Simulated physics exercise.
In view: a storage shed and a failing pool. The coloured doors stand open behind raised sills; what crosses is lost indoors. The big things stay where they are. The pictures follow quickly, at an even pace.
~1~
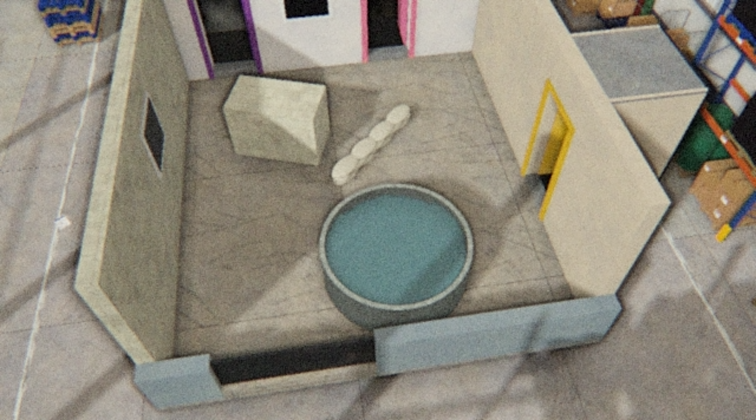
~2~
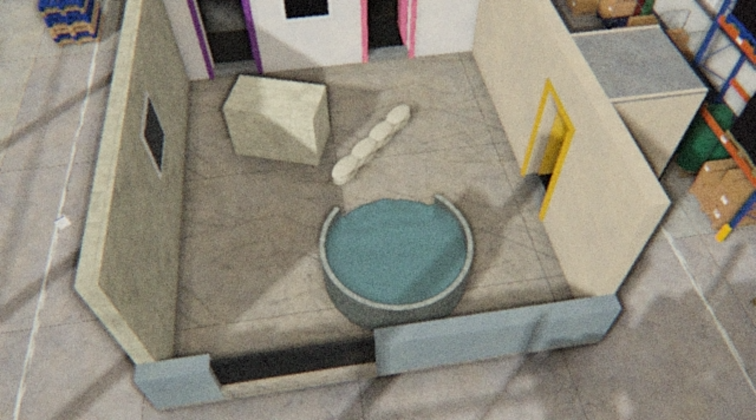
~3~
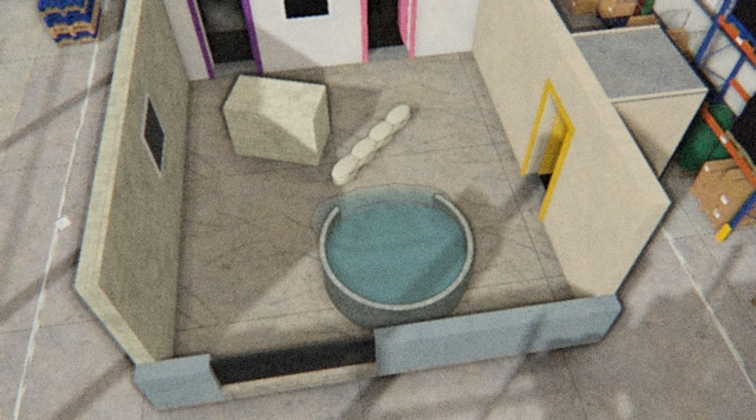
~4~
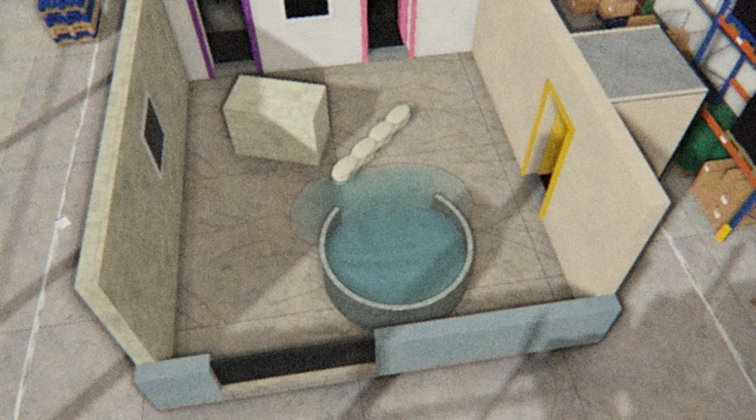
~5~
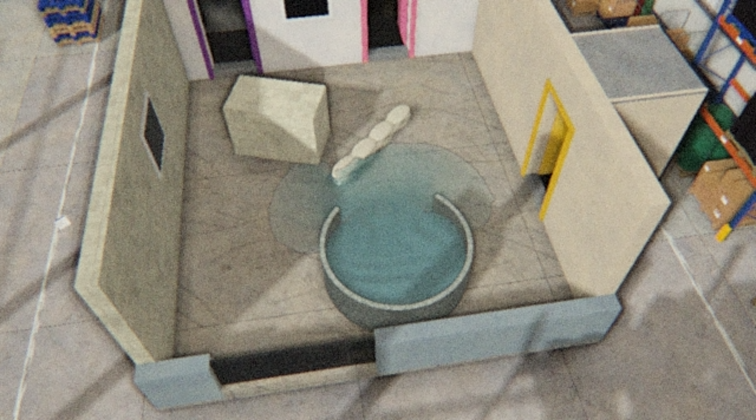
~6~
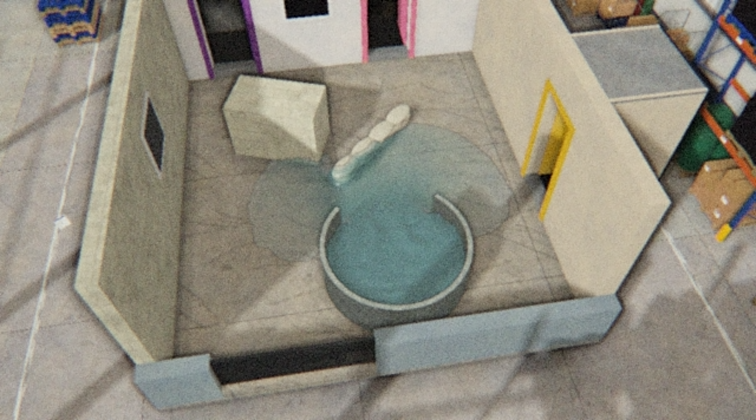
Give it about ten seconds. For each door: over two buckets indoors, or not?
The purple door admits no more than that; the yellow door admits no more than that; the pink door admits no more than that.
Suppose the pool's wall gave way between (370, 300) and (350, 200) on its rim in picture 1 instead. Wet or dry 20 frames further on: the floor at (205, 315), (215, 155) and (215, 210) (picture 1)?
One after the other: Under water, under water, covered.
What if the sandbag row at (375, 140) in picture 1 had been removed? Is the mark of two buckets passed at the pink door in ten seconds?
Pink door takes more.
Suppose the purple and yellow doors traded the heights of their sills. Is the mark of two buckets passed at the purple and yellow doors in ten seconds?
In short: The purple door is over, the yellow door is under.
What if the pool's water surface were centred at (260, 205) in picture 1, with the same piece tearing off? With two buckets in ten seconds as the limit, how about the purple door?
One by one: Purple is over.
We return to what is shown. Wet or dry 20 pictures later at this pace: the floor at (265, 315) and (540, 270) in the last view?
In that order: Dry, no water.
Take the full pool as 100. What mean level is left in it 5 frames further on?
Close to 54 %.
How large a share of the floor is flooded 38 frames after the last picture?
Roughly 90 per cent.
A moment on, water covers 35 % of the floor; the purple door not reached, the yellow door wet at the sill, nothing in, the pink door not reached.
Next, water covers 45 % of the floor; the purple door not reached, the yellow door wet at the sill, nothing in, the pink door not reached.
Then, water covers 65 % of the floor; the purple door wet at the sill, nothing in, the yellow door wet at the sill, nothing in, the pink door wet at the sill, nothing in.
Later, water covers 90 % of the floor; the purple door under two buckets in, the yellow door wet at the sill, nothing in, the pink door wet at the sill, nothing in.
In the end, water covers 95 % of the floor; the purple door under two buckets in, the yellow door wet at the sill, nothing in, the pink door wet at the sill, nothing in.
